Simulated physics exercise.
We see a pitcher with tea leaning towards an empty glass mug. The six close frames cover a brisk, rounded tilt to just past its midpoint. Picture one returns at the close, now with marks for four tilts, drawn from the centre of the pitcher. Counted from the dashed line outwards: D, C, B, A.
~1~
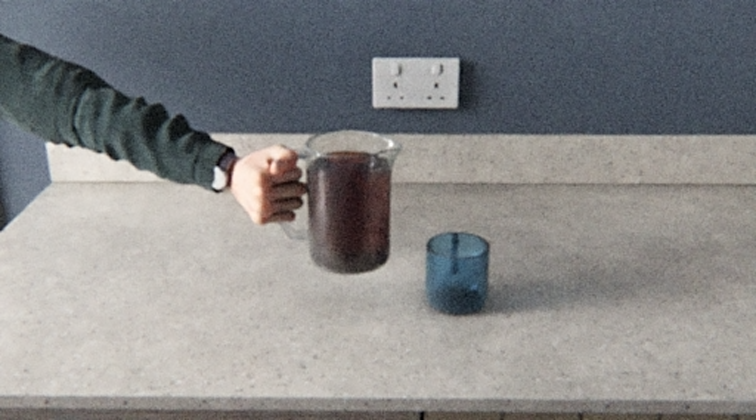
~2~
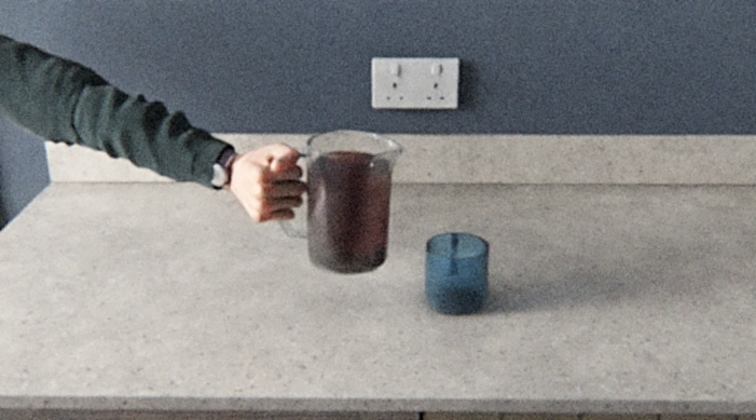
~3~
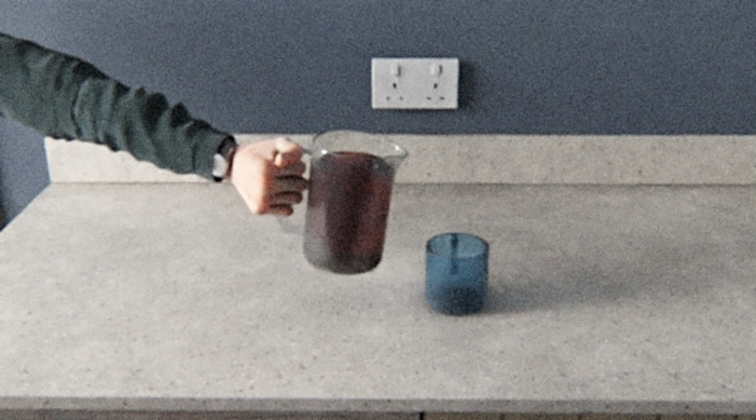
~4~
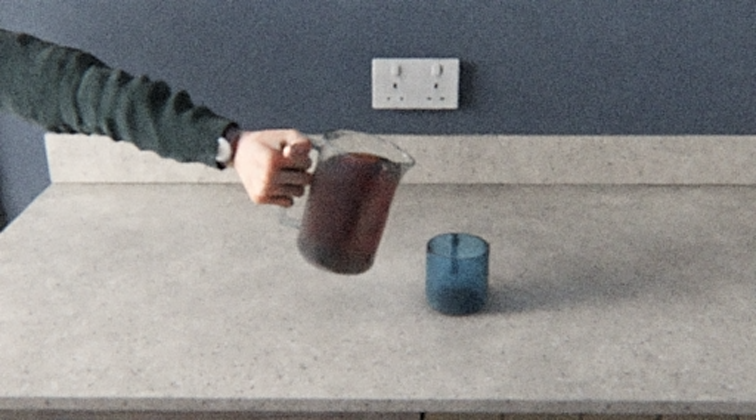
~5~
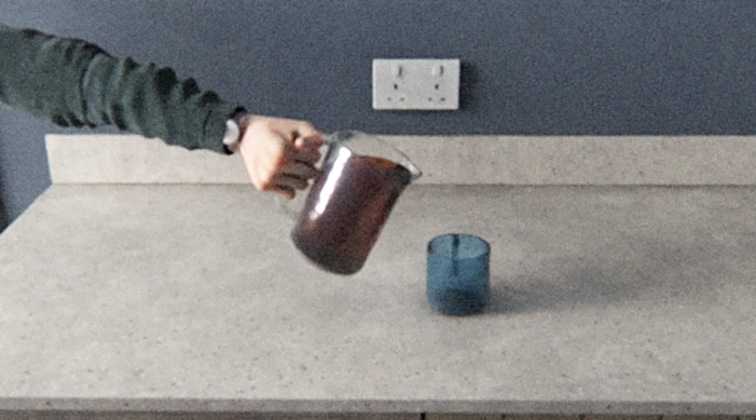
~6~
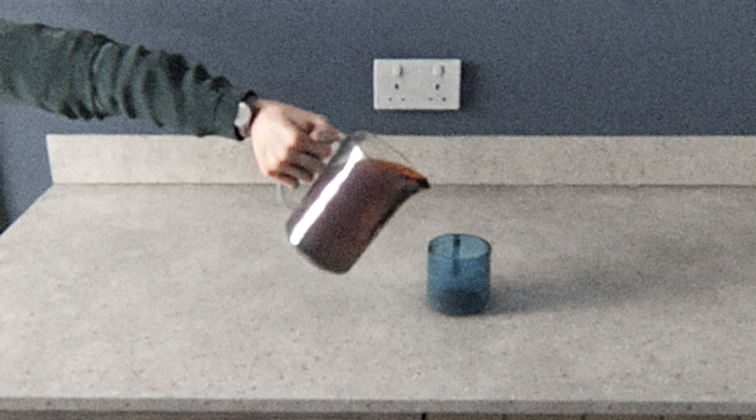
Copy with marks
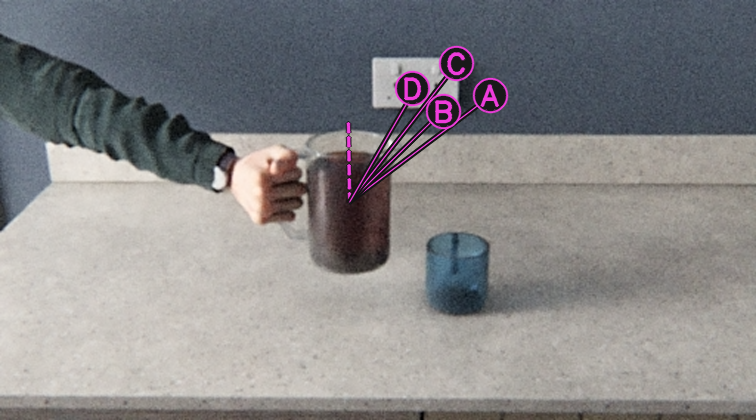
The video shows a hand in a dark green sleeve holding a clear pitcher of reddish-brown tea beside a blue glass mug on a counter, then tilting it rightward until tea reaches just over the lip.
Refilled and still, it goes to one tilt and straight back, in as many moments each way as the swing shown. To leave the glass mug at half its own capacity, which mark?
Best: A.
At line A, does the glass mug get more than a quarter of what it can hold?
Yes.
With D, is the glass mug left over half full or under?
Under half.
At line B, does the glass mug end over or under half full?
Under half.
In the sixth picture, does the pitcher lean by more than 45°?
No, it does not.
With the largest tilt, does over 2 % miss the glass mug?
No, it does not.
On the marked copy, A at (477, 106); B at (430, 122); C at (446, 76); D at (406, 104).
If A is chosen, the glass mug ends with about 50 % of what it can hold.
If B is chosen, the glass mug ends with about 31 % of what it can hold.
If C is chosen, the glass mug ends with about 17 % of what it can hold.
If D is chosen, the glass mug ends with about 6 % of what it can hold.
